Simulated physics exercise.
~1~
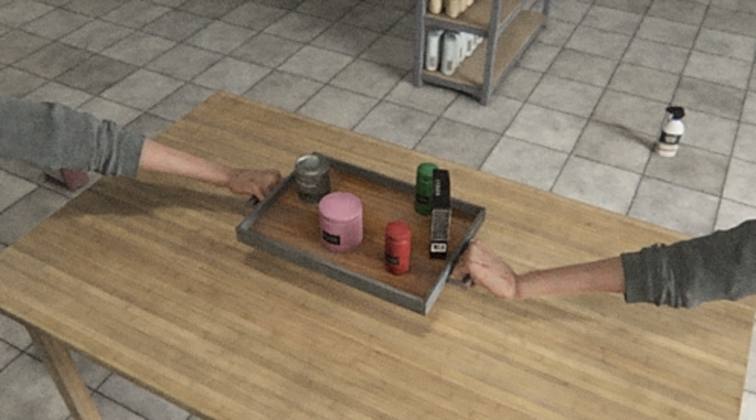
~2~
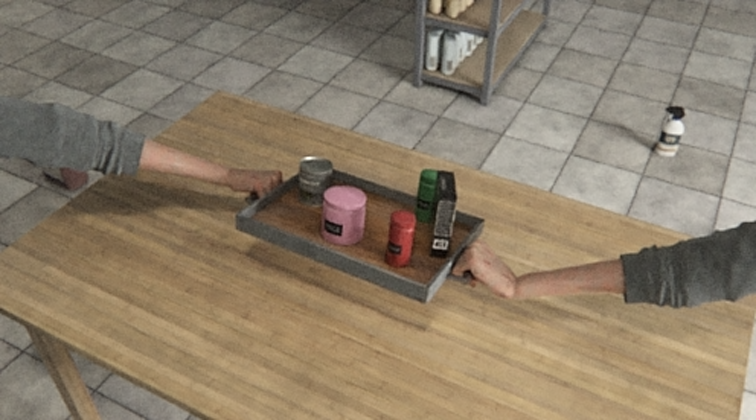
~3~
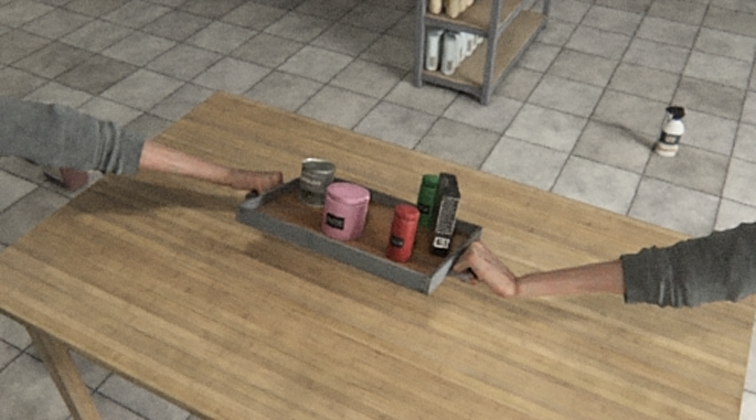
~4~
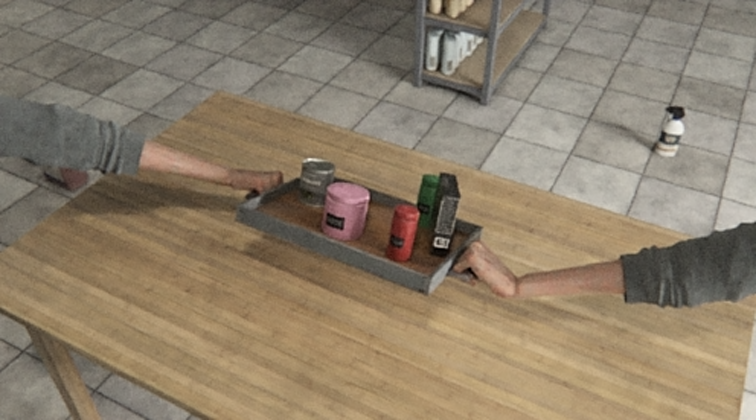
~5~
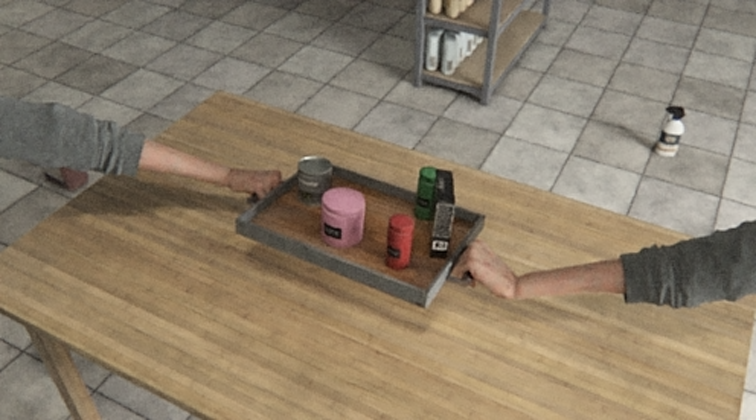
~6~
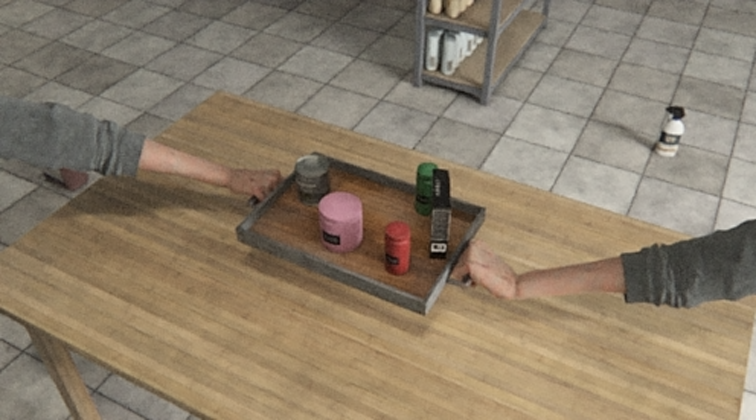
The clip shows two hands holding a rimmed tray with a pink jar, grey tin, red shaker, green shaker and black packet above a wooden table. The hands tip its far edge down, hold it briefly, then level it again, with all five items still standing.
